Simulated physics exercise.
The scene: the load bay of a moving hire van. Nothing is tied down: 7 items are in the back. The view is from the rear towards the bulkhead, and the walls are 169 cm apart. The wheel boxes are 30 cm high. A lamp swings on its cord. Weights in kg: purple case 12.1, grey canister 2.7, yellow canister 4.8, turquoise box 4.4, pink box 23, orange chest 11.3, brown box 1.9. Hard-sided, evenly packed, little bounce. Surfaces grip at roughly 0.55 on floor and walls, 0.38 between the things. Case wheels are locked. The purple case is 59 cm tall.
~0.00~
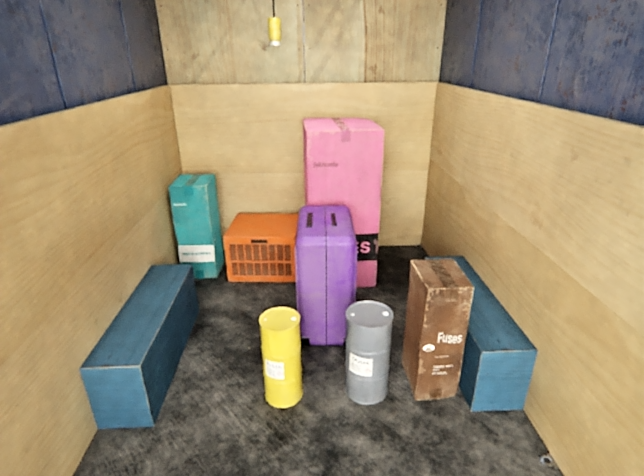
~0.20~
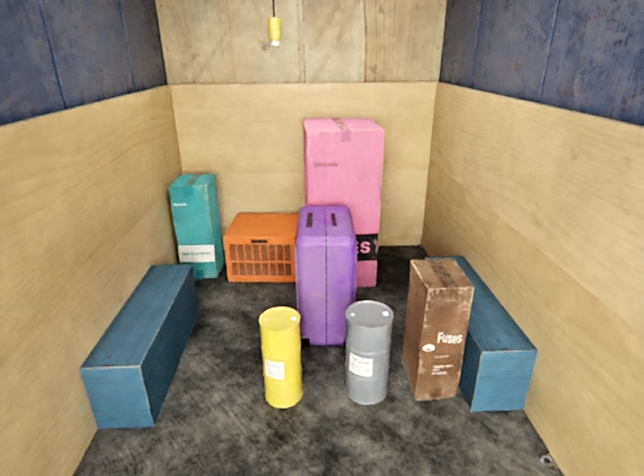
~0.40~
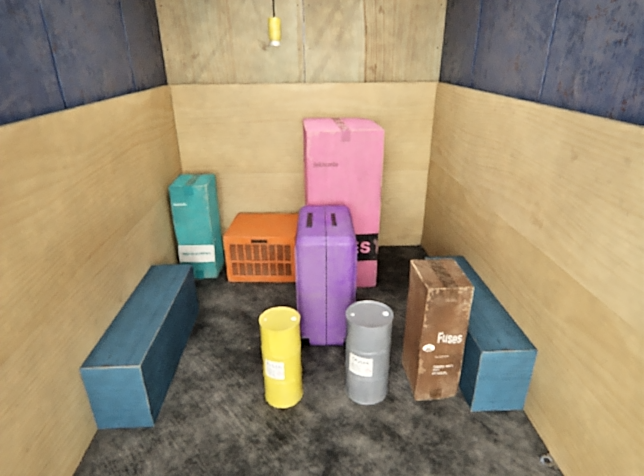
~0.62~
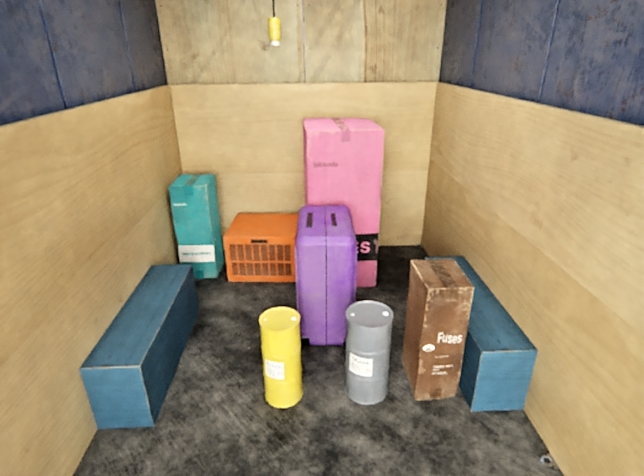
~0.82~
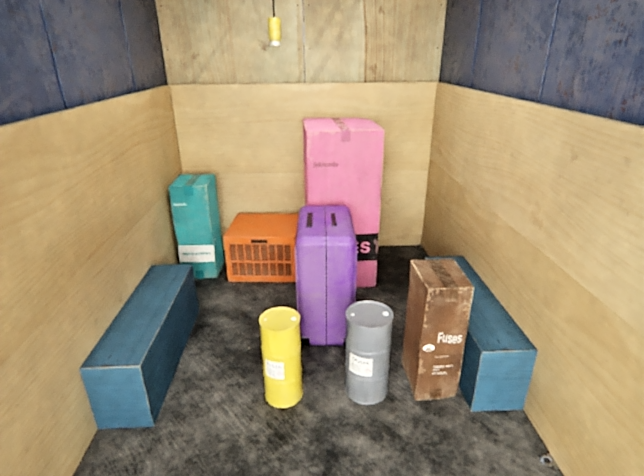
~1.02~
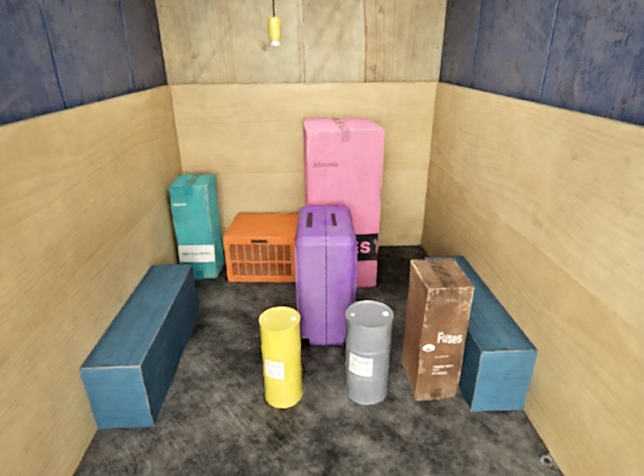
A tall purple suitcase stood among boxes, an orange crate and two drums, yellow and grey, in a wood-lined van between low blue boxes, and nothing in there visibly moved.
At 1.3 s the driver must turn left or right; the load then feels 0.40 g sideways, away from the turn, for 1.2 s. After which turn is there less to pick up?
Less is lost turning left.
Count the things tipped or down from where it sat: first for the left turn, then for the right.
Left: 0; right: 3.
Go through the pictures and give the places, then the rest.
No push; purple case (326, 273); grey canister (368, 352), in the first picture.
Force 0.31 g jolt; pink box (339, 203); orange chest (266, 246), in the second picture.
Force 0.16 g jolt; brown box (434, 329); yellow canister (282, 358), in the third picture.
No push; turquoise box (199, 227); pink box (339, 203), in the fourth picture.
No push; orange chest (266, 246); brown box (434, 329), in the fifth picture.
No push; purple case (326, 273); grey canister (368, 352), in the sixth picture.
Turning left. By 1.92 s, force 0.40 g right; brown box tilted 7°; turquoise box tilted 5°.
By 2.82 s, no push; turquoise box tilted 21°; brown box tilted 4°.
By 3.42 s, no push; turquoise box tilted 21°.
When it is over (4.5 s), all 7 within 15 cm of the start. In the last view, purple case near (326, 273), grey canister near (368, 352).
Turning right instead, grey canister, yellow canister and brown box tipped over or down from where it sat, 3 of 7 in all.
